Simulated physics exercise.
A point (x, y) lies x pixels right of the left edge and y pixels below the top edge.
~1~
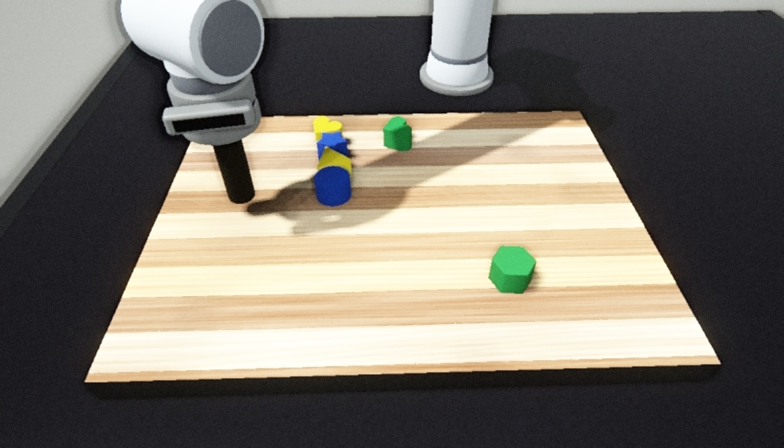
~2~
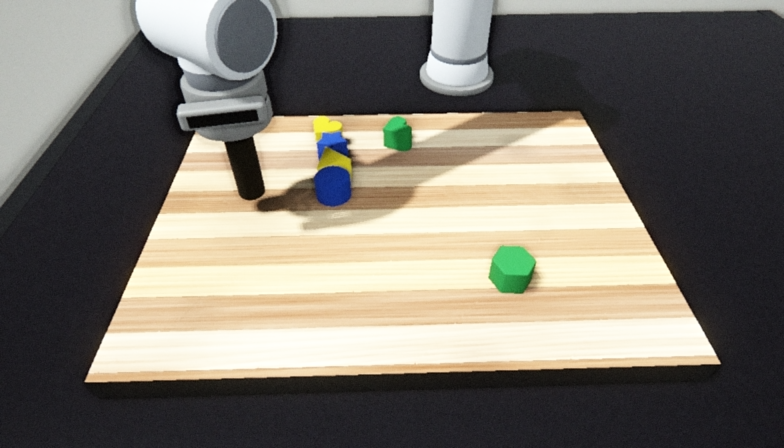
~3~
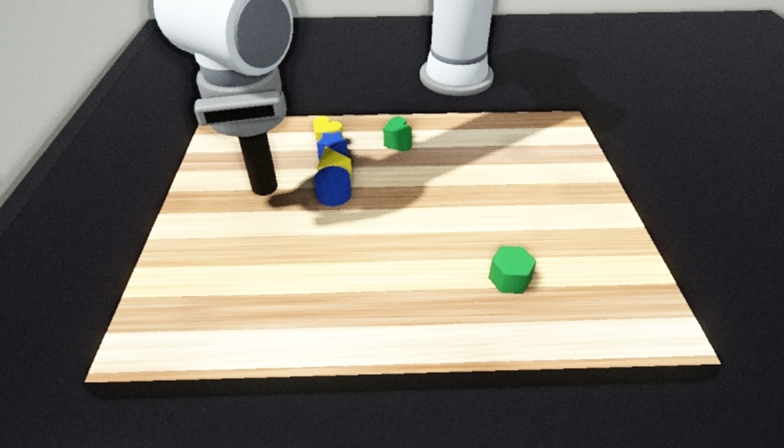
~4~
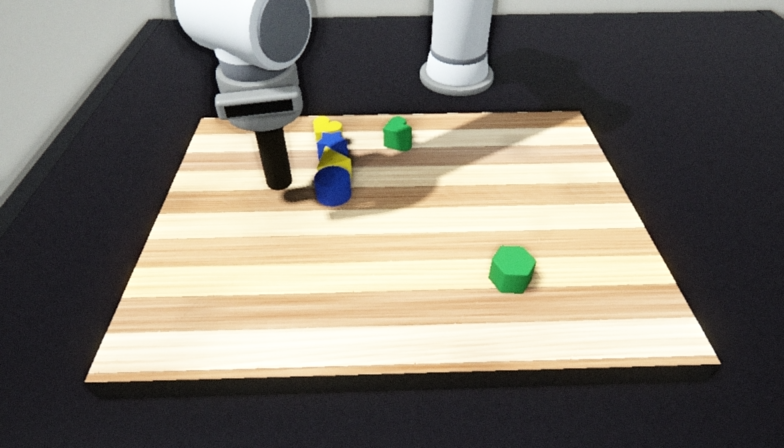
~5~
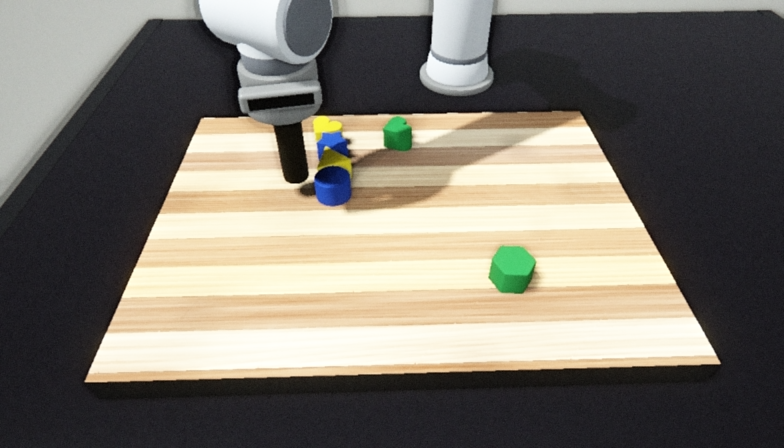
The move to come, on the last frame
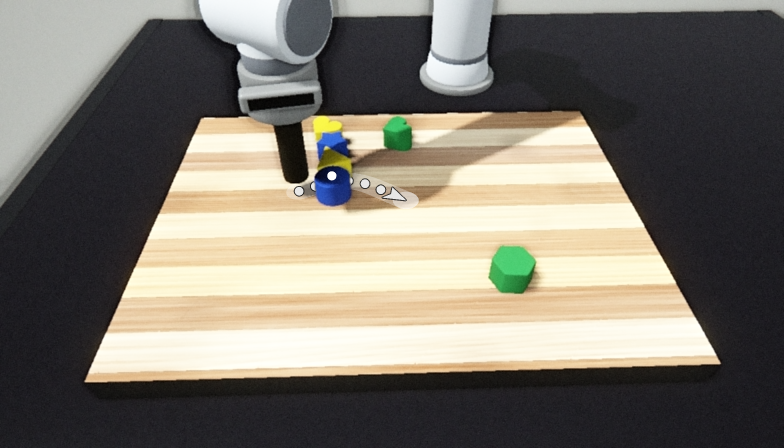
On a striped wooden board, a robot arm moves its black rod right toward clustered blocks.
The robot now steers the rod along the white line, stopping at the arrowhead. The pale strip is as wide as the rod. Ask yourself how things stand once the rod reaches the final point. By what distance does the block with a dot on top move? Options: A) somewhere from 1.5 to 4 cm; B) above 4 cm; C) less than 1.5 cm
Correct choice: B.
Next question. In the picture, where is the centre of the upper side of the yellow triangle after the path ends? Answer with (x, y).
The point I'd pick in the picture is (357, 149).
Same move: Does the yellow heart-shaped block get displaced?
No, that is not how it ends up.
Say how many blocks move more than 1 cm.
That makes 2 blocks.
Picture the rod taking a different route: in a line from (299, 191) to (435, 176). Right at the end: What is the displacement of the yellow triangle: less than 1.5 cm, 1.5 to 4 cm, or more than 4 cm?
It slides somewhere between 1.5 and 4 cm.
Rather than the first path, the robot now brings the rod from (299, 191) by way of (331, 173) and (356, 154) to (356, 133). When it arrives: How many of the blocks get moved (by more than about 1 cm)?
Most likely three or more.
Path on the board, from (299, 191) over (336, 181) and (373, 186) to (406, 200); the dot is on the blue round block.
On the path given first. One third of the way, rod at (336, 167); yellow triangle at (350, 151), turned 65° anticlockwise; blue round block at (352, 178).
Two thirds of the way, rod at (373, 173); yellow triangle at (357, 149), turned 90° anticlockwise; blue round block at (369, 187).
At the end, rod at (406, 186); yellow heart-shaped block in place; yellow triangle at (357, 149), turned 90° anticlockwise; blue star-shaped block in place; blue round block at (374, 192).
